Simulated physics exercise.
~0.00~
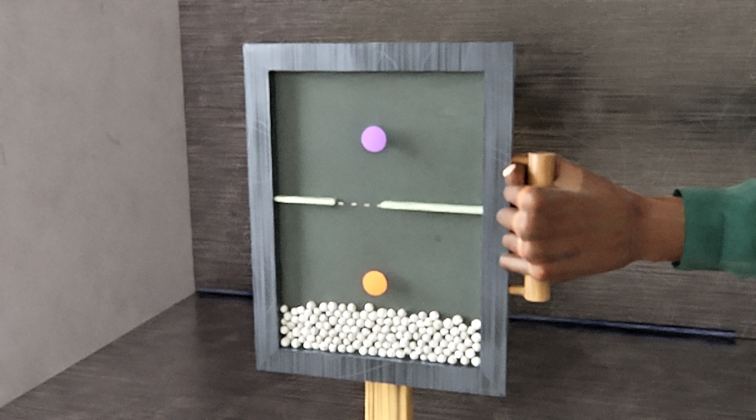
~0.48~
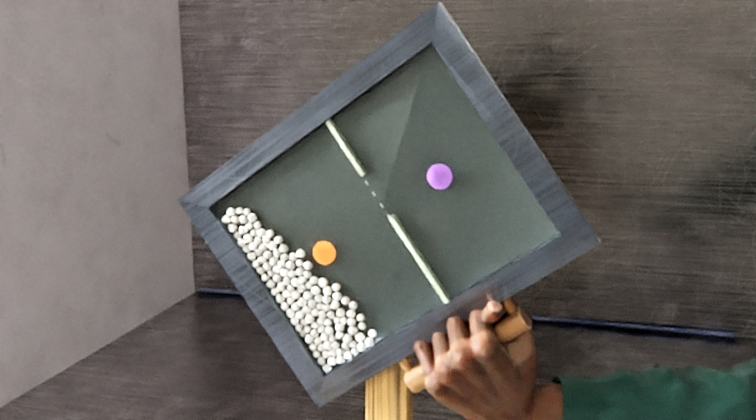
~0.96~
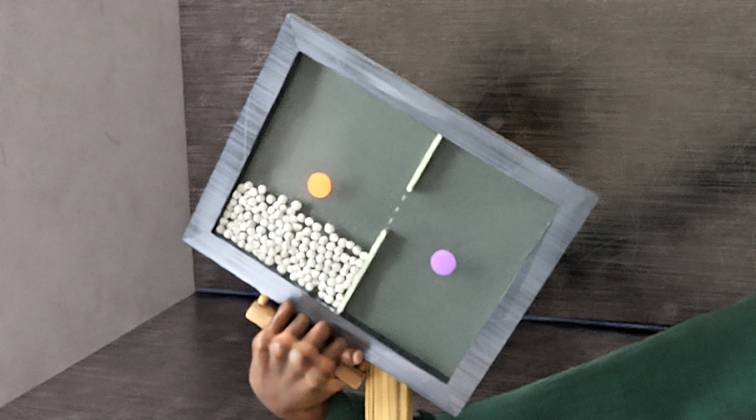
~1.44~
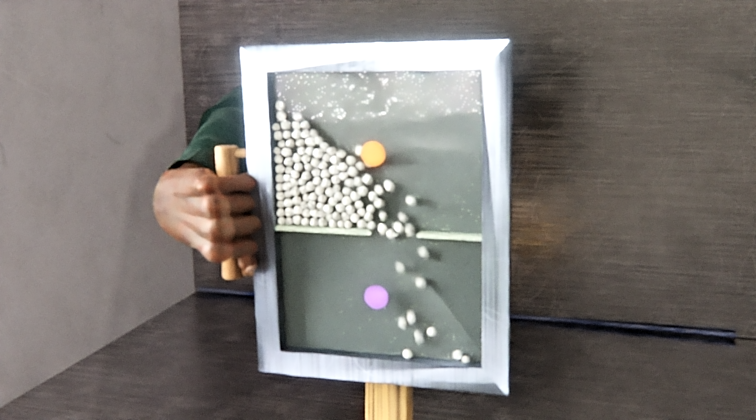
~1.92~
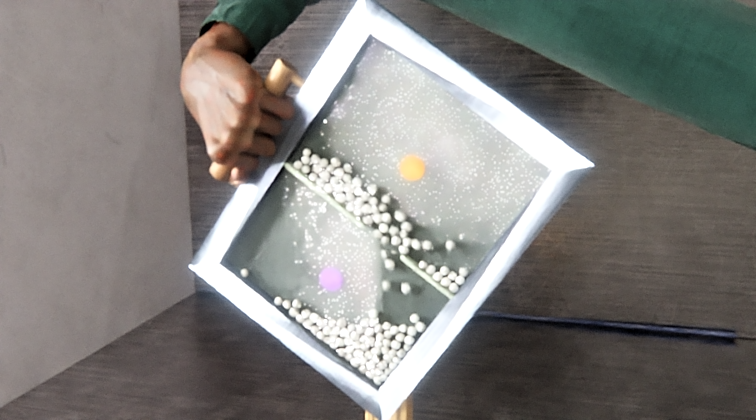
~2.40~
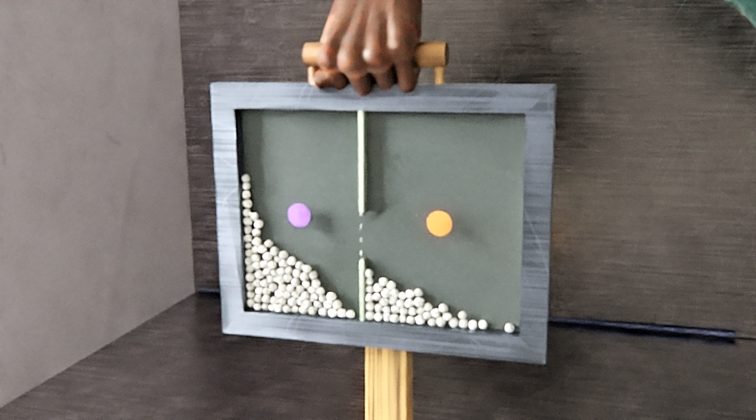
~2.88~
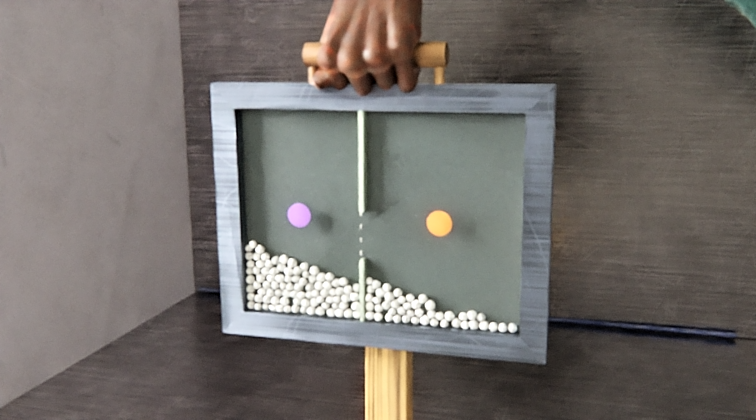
A grey-framed box with a clear front, half seen at a slight angle before a dark wood-grained wall, holds a layer of small white beads beneath an orange dot, with a purple dot above a thin gapped divider. A hand gripping the wooden handle turns the box clockwise until it is upside down, and beads spill through the gap from the orange chamber into the purple one. The hand then turns it further clockwise until the handle is on top. The beads slump and settle, with plenty in the left purple chamber and part in the right orange one.
